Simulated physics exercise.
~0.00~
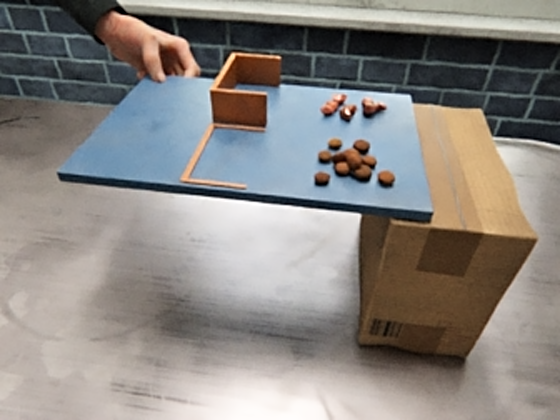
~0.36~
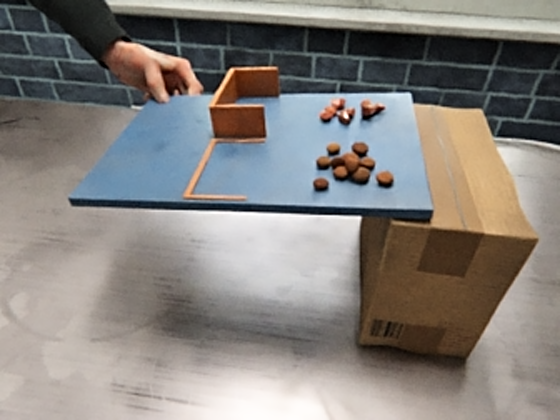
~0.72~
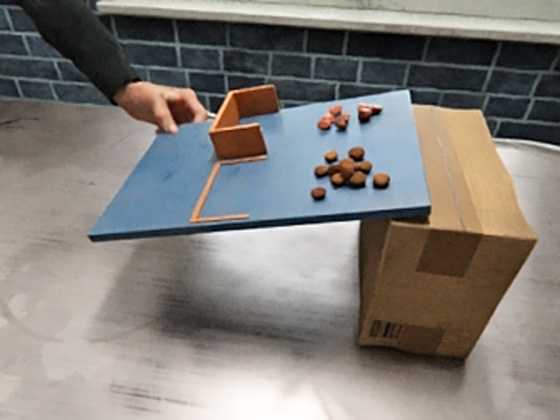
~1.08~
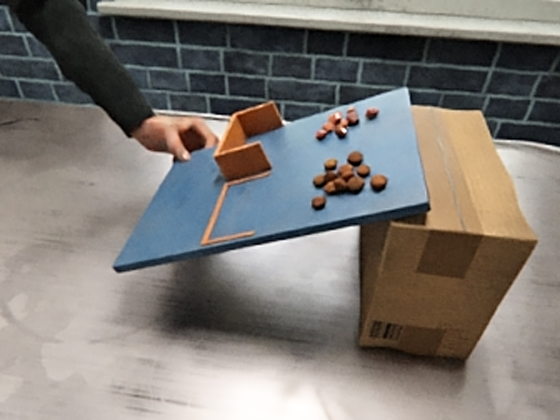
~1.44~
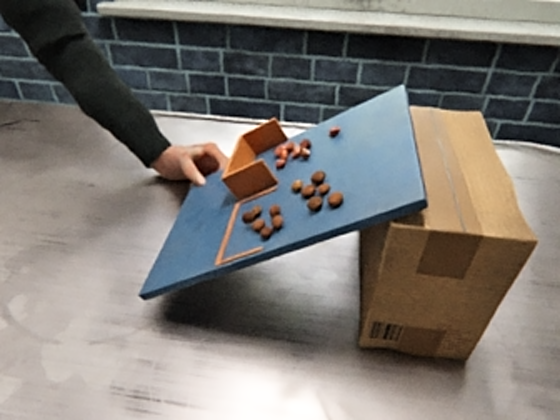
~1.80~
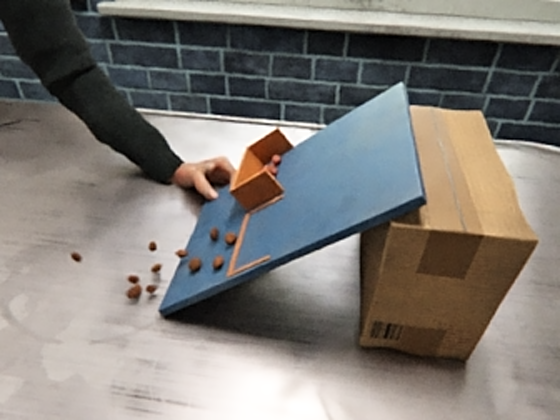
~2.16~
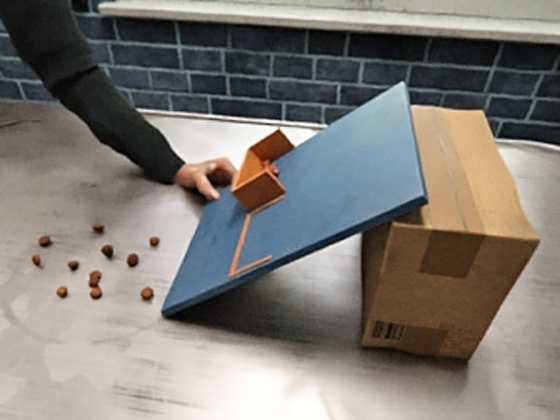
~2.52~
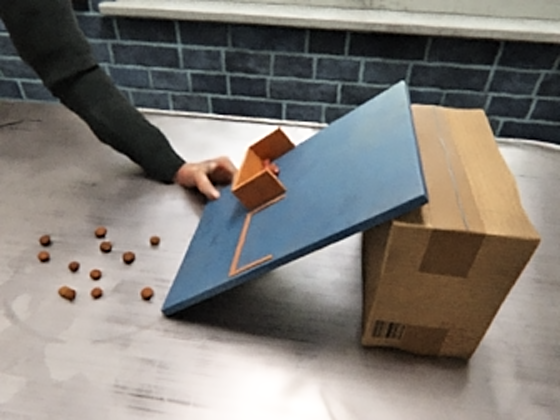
To begin with, a hand holds up the left end of a blue board whose right end rests on a cardboard box, with a heap of round brown pieces nearer the viewer and a smaller reddish heap farther back. The hand lowers its end, and the board tilts steadily while both heaps stay nearly in place. As the slope steepens, both slide down to the left. The brown pieces pass over the flat orange strip and tumble off onto the table, while the reddish ones stop behind the upright orange fence. Finally, the board rests as a ramp, the brown pieces scattered beyond it.
